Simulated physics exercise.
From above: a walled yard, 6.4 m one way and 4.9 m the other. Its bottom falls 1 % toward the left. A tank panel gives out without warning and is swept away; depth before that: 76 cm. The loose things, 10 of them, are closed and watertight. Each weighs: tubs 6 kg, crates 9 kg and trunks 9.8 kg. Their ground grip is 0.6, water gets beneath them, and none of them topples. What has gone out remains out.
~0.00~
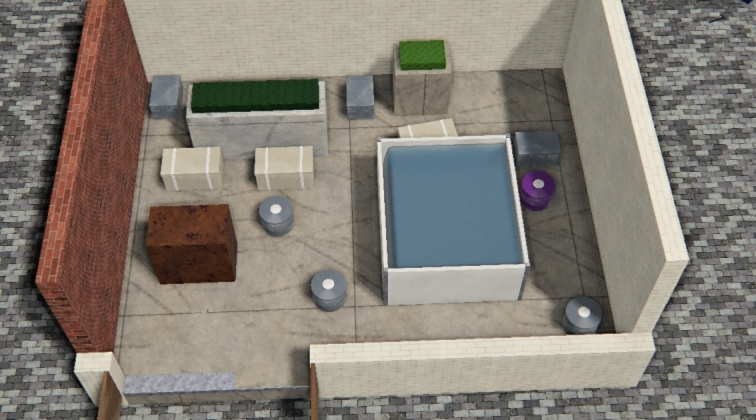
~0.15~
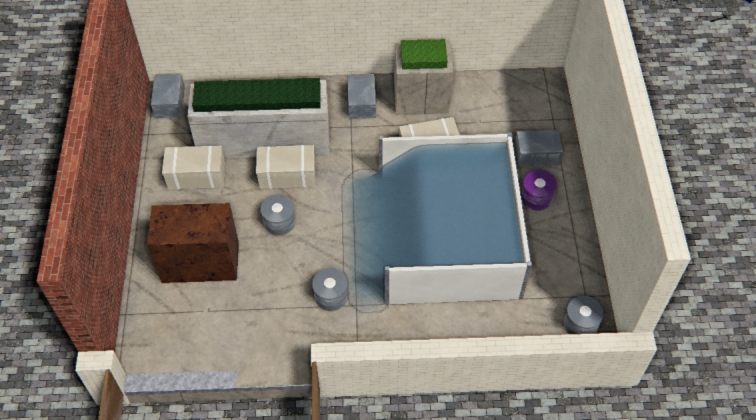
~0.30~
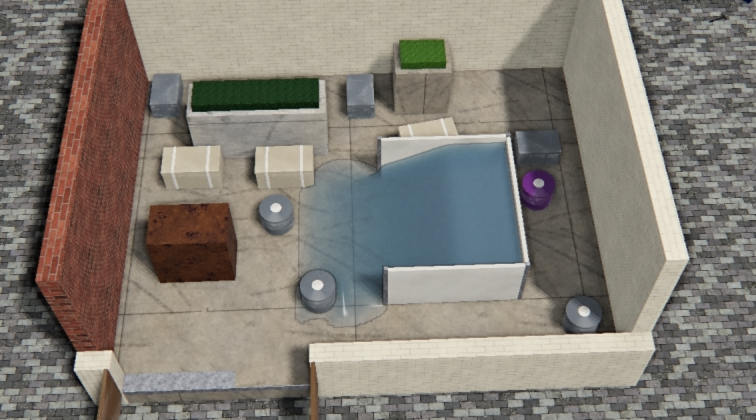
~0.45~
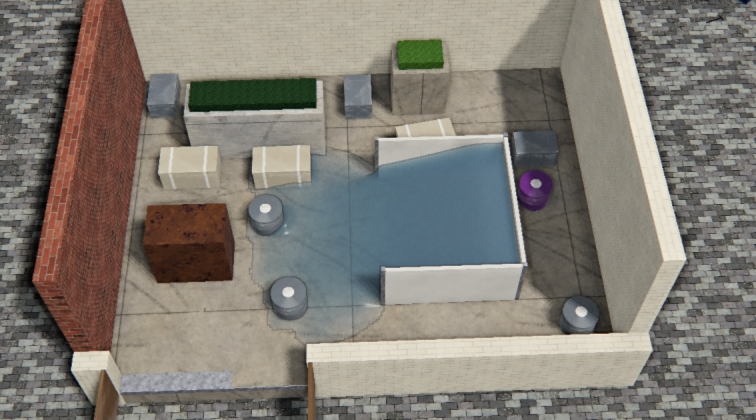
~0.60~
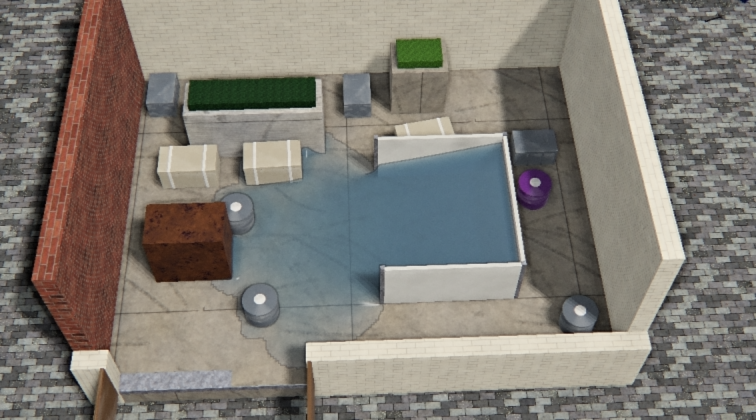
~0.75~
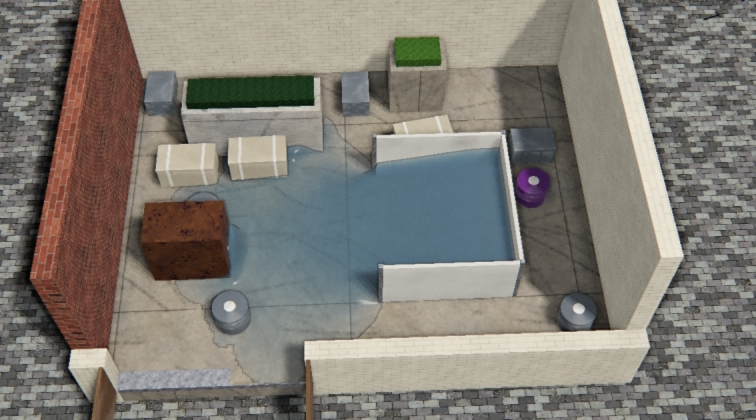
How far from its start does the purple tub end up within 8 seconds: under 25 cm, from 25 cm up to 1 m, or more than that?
The purple tub ends under 25 cm away.
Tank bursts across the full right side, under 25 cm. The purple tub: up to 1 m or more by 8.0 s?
In that scenario the purple tub would have been washed far off.
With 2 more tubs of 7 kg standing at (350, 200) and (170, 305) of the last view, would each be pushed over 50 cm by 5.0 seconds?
Taking them in order, they come out greater and greater.
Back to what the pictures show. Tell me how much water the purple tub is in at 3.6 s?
Depth: About 0 cm.
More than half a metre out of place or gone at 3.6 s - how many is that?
5.
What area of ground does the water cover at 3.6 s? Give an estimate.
I'd put it close to 19 m2.
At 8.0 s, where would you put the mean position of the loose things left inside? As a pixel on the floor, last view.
Averaged position, last view: Near pixel (414, 178).
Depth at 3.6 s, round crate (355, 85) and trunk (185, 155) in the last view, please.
Roughly 6 and 16 cm.
After 1.6 s the purple tub is near (534, 181), 0.0 m from its start, aground; 0 of 10 are out; 3 afloat.
After 3.6 s the purple tub is near (534, 181), 0.0 m from its start, aground; 1 of 10 are out; 4 afloat.
After 5.6 s the purple tub is near (534, 181), 0.0 m from its start, aground; 1 of 10 are out; 5 afloat.
After 8.0 s the purple tub is near (534, 181), 0.0 m from its start, aground; 1 of 10 are out; 7 afloat.
